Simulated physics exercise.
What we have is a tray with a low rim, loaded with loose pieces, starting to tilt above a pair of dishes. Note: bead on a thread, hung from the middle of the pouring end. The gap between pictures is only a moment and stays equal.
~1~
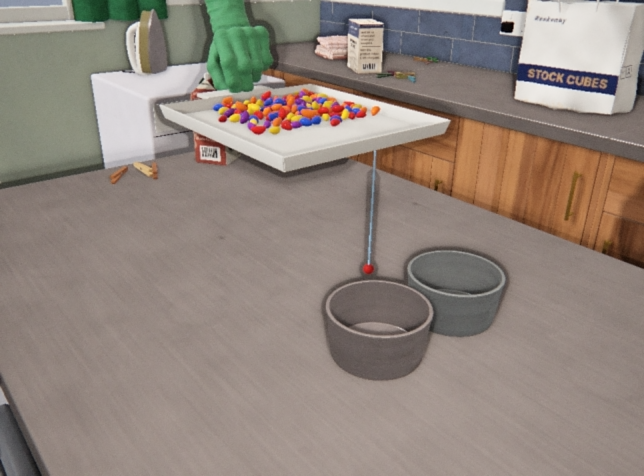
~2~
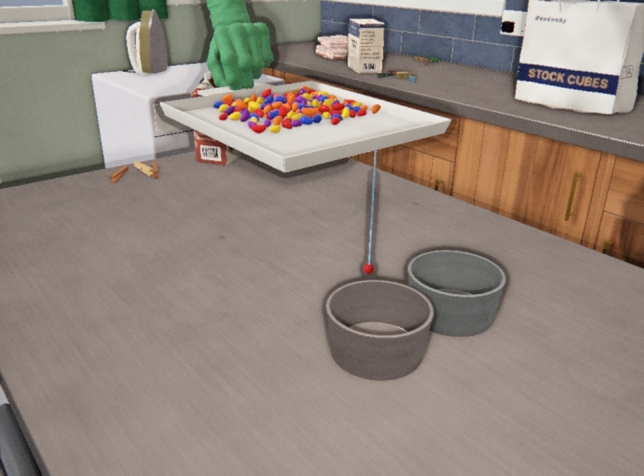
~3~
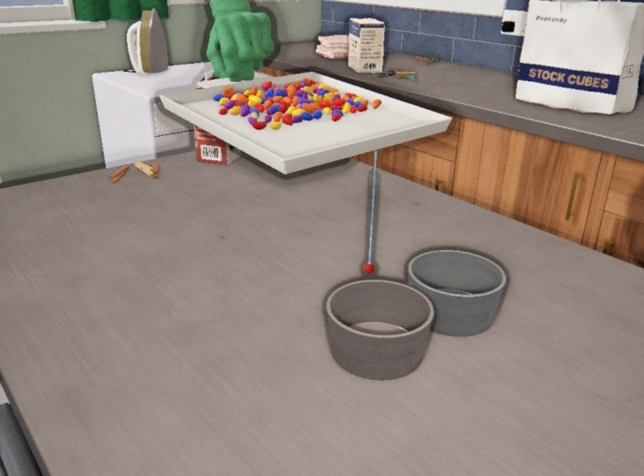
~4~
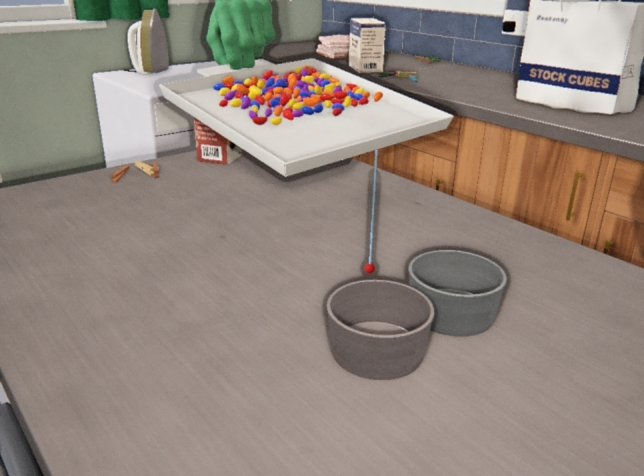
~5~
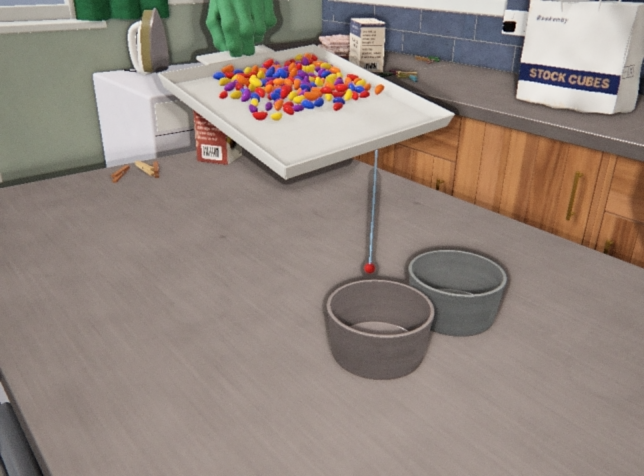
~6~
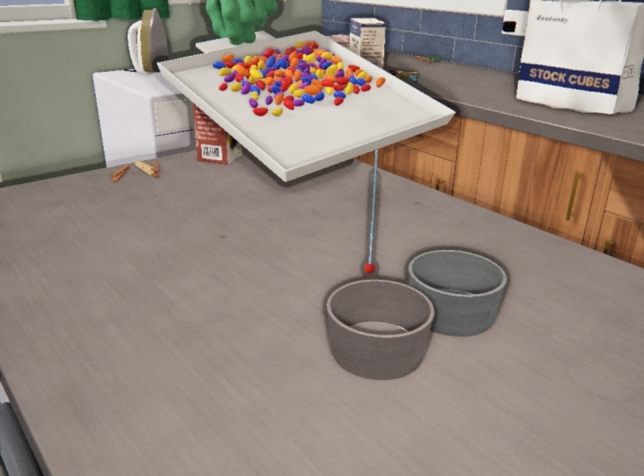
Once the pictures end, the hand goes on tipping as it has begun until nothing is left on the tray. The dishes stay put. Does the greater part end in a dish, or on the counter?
So the dishes mostly fail at catching it, really.
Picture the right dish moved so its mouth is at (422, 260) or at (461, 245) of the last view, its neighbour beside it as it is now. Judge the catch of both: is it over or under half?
In the first position shy of half, in the second shy of half.
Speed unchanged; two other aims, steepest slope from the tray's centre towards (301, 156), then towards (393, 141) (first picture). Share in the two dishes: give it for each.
Lab note: Case 1 near 10 %, case 2 near 80 %.
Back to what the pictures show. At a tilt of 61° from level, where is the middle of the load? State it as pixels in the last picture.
Somewhere near pixel (323, 150).
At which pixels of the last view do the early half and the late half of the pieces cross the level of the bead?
First half (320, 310); second half (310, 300).
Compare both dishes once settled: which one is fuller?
Result: More in the left side.
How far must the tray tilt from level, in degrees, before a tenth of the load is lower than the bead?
It is at around 60 degrees.
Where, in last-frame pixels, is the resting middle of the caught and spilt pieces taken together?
At about (314, 370), give or take.
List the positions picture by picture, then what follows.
The first picture shows corners of the pouring end (284, 156) and (445, 120), level; middle of the load (289, 109), jelly beans; left dish (415, 349); right dish (491, 308); bead on its thread (369, 269).
The second picture shows corners of the pouring end (285, 156) and (446, 119), level; middle of the load (289, 106).
The third picture shows corners of the pouring end (285, 158) and (447, 118), tipped barely, lowest at the left corner; middle of the load (290, 100).
The fourth picture shows corners of the pouring end (286, 161) and (448, 115), tipped a little, lowest at the left corner; middle of the load (290, 90).
The fifth picture shows corners of the pouring end (286, 164) and (449, 113), tipped a little, lowest at the left corner; middle of the load (291, 81).
The sixth picture shows corners of the pouring end (286, 168) and (450, 111), tipped clearly, lowest at the left corner; middle of the load (292, 71); left dish (416, 348); right dish (492, 308).
Just after the last frame, tray tipped steeply; the larger part on the tray; about a tenth in the left dish; about a tenth outside both; about a tenth in the air.
A moment on, tray tipped right over; about a tenth on the tray; roughly a quarter in the left dish; roughly half outside both; roughly a quarter in the air.
Further on, tray tipped past a quarter turn; roughly a third in the left dish; roughly two thirds outside both.
When it is over, tray tipped past a quarter turn; roughly a third in the left dish; not one in the right dish; roughly two thirds outside both.
